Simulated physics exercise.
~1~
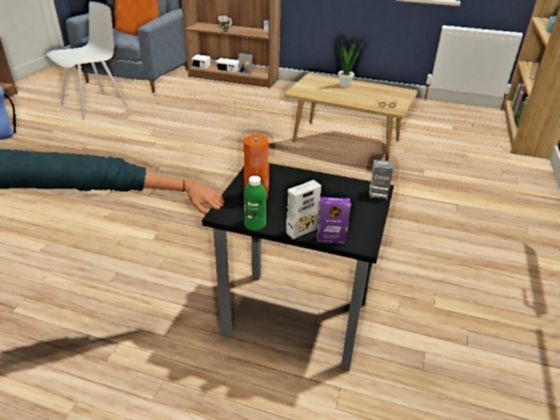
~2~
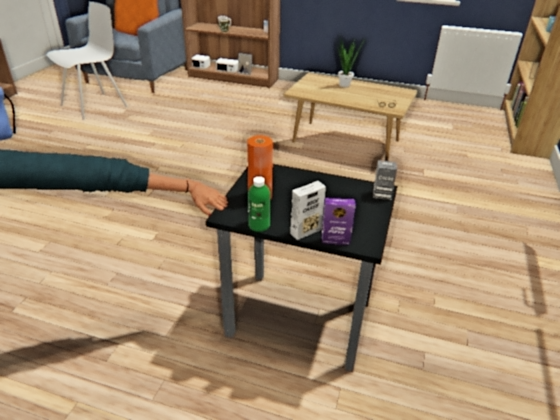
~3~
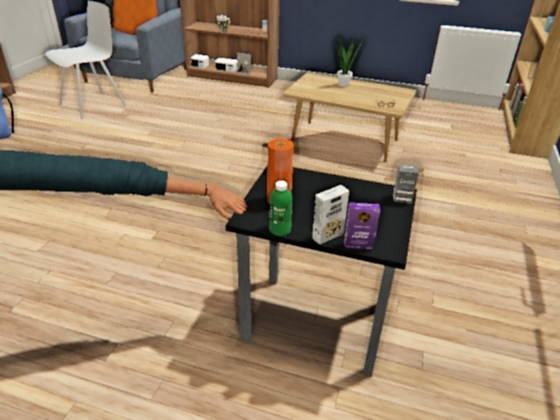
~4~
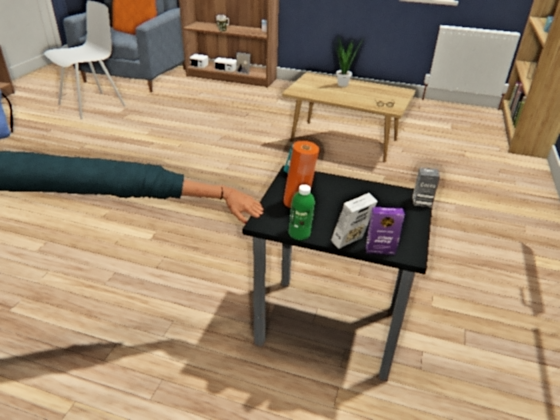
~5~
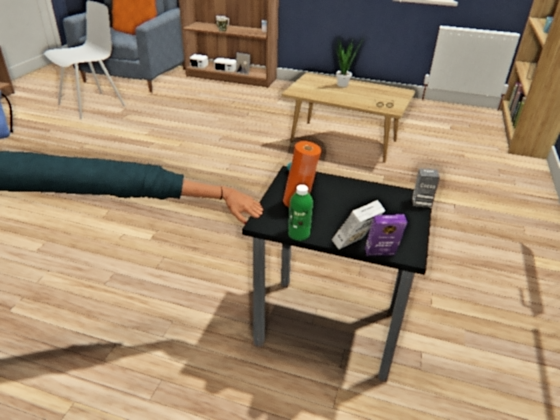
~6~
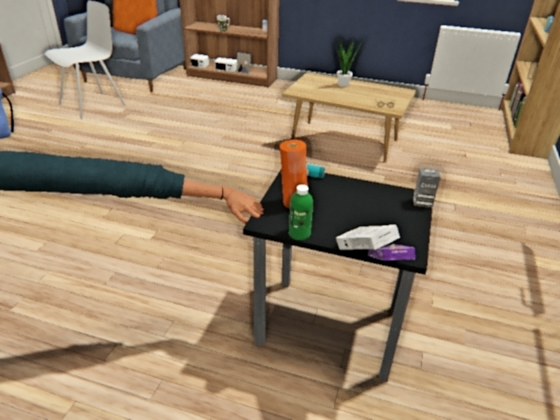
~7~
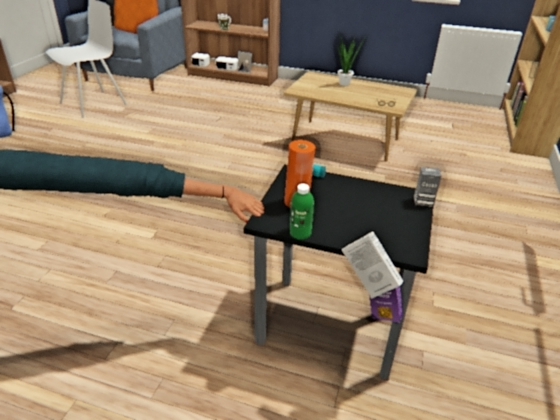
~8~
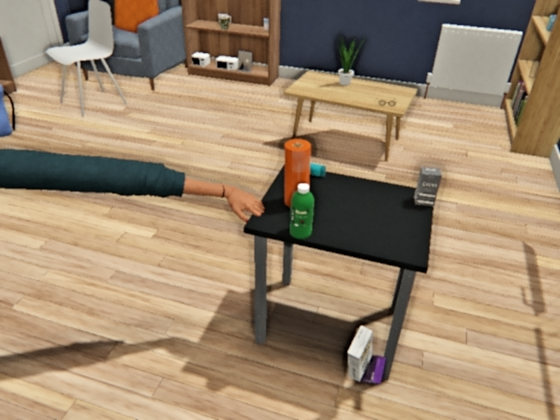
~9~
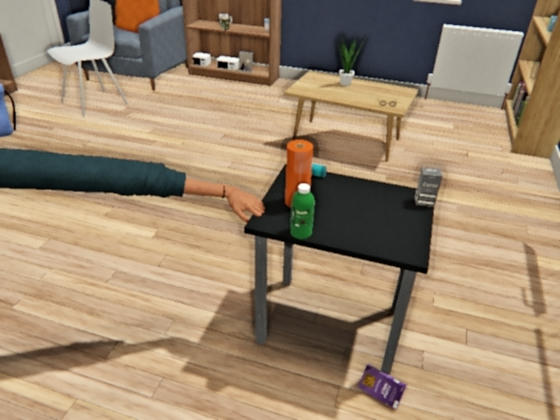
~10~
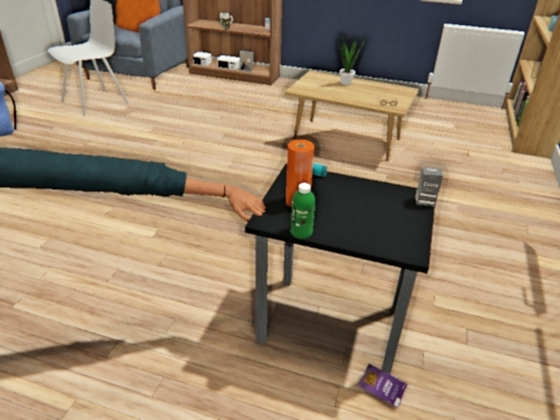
A hand shoves a small black table right, and white and purple packets topple off.
